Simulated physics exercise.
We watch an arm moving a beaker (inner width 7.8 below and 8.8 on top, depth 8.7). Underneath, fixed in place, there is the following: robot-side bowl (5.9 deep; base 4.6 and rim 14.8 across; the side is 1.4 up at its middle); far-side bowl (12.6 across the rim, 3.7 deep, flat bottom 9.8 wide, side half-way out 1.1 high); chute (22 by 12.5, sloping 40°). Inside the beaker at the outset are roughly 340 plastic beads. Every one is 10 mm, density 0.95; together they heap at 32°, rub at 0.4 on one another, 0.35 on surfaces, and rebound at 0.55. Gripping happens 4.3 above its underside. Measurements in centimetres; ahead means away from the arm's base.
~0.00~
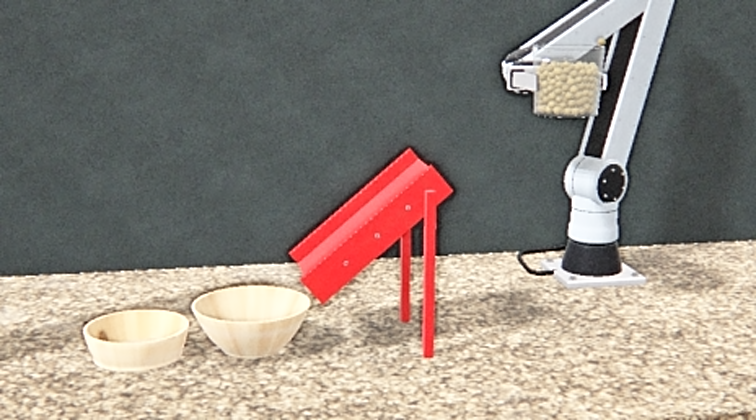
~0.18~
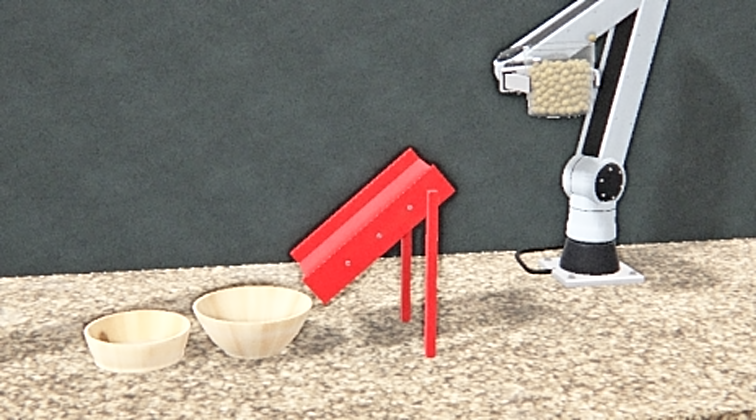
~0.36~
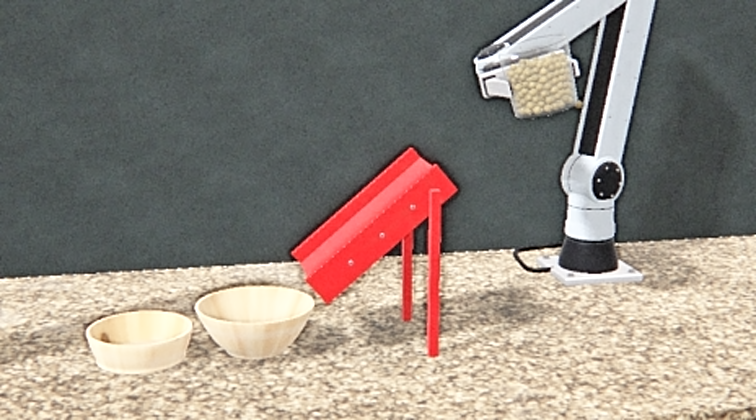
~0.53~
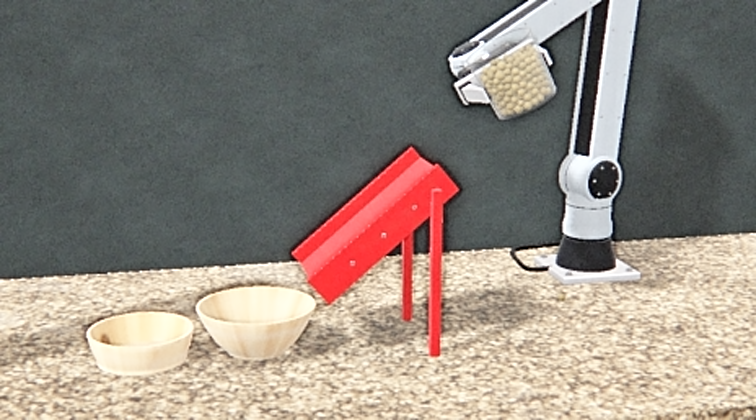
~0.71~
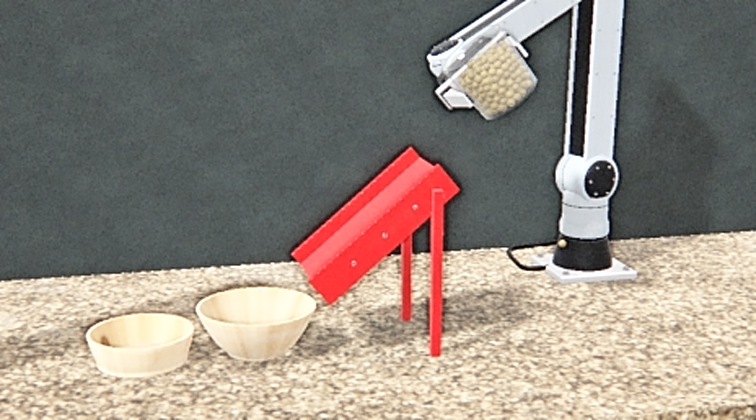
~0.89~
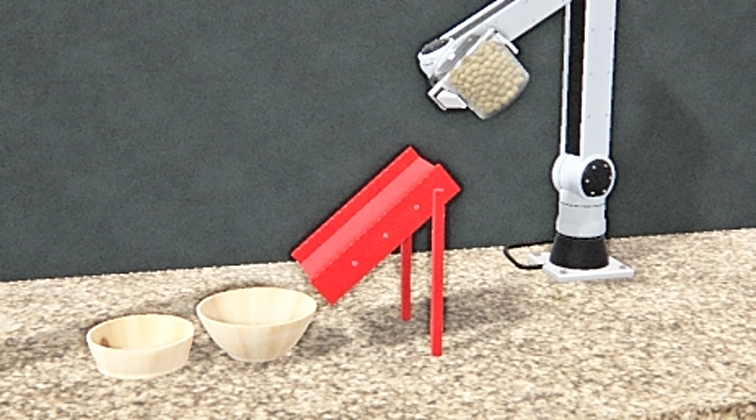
A robotic arm carrying a clear beaker of pale beads leftward above a red chute, tilting it forward, two wooden bowls standing nearby.
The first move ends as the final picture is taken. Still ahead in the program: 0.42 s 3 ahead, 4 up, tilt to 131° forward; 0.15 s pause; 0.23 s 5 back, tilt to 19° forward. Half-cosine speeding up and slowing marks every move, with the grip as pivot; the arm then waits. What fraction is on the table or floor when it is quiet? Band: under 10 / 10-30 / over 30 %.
Band: Under 10 %.
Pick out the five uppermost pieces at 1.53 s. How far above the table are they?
They are some 28 centimetres up.
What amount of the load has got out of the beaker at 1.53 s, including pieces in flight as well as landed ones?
Roughly 100 percent.
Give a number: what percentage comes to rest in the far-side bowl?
0 per cent, more or less.
By 1.21 s, tilted 120° forward, highest piece 43 above the table; 338 in the beaker, 1 on the table or floor, 6 on the chute or in flight.
By 1.53 s, tilted 107° forward, highest piece 30 above the table; 138 in the robot-side bowl, 6 on the table or floor, 201 on the chute or in flight.
By 1.89 s, tilted 19° forward, highest piece 8 above the table; 323 in the robot-side bowl, 19 on the table or floor, 1 in the far-side bowl, 2 on the chute or in flight.
By 2.94 s, tilted 19° forward, highest piece 6 above the table; 323 in the robot-side bowl, 21 on the table or floor, 1 in the far-side bowl.
Final count, 323 in the robot-side bowl, 21 on the table or floor, 1 in the far-side bowl. That is 6 % on the table or floor.
